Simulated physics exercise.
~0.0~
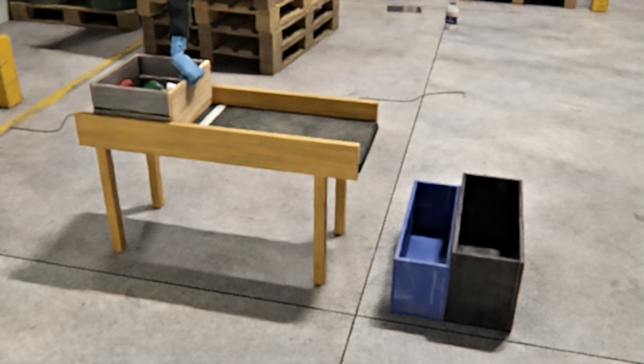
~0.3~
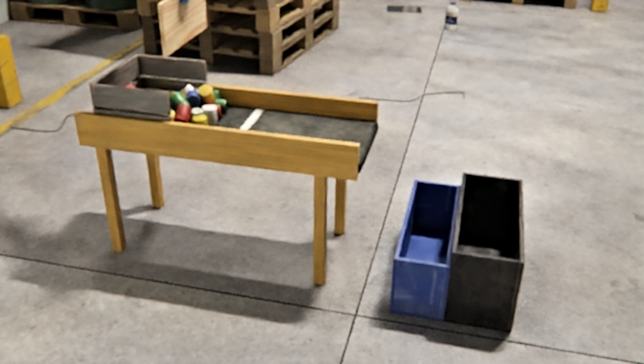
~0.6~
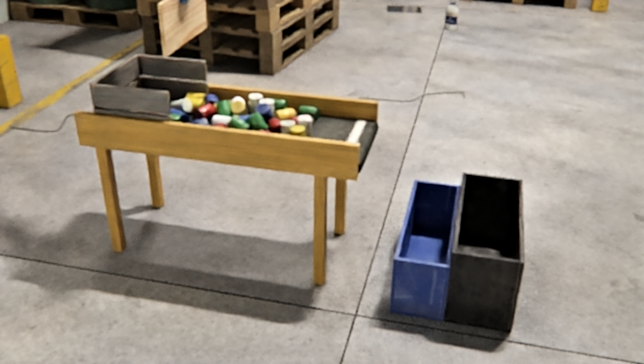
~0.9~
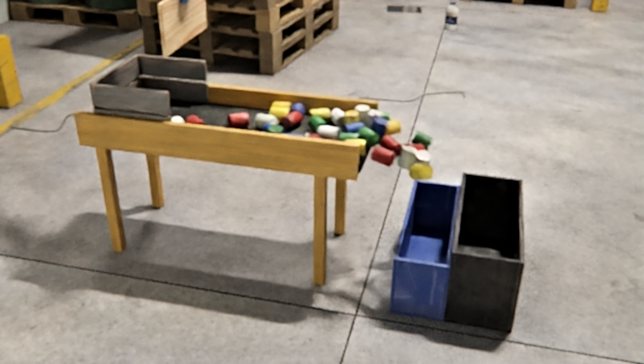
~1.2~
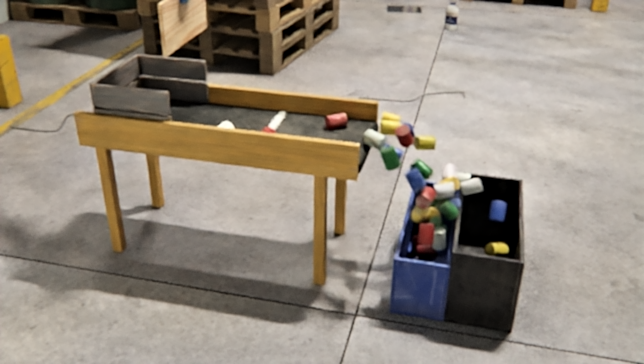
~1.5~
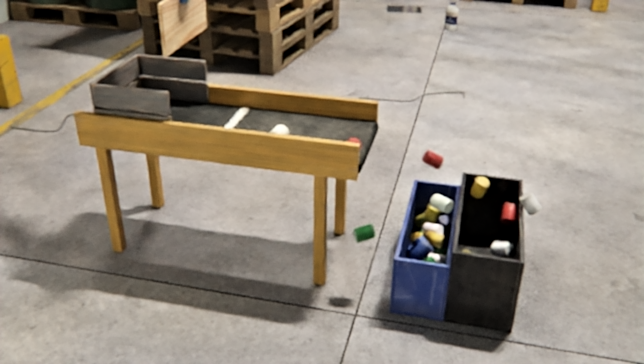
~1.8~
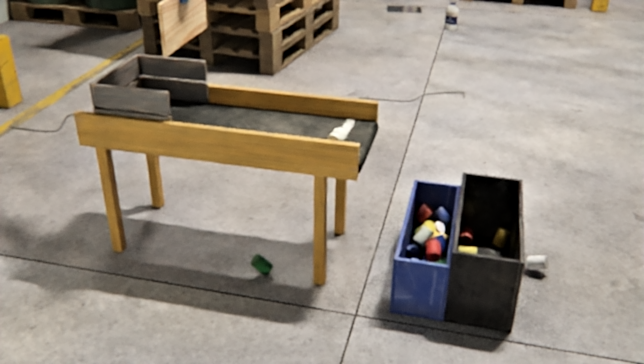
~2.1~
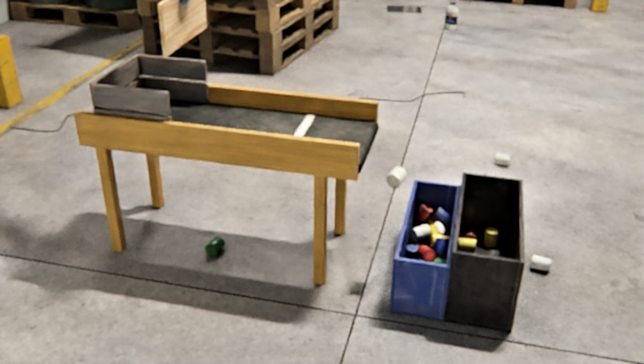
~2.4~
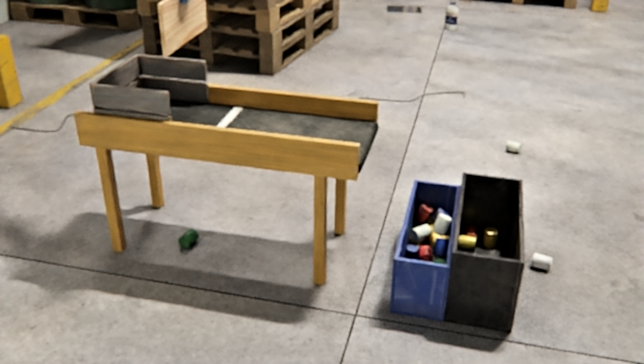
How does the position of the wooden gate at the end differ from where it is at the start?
At the start the gate stands at the right side of the grey pen, closing in the jars. By the end it is raised well above the conveyor, leaving the pen open to the belt.
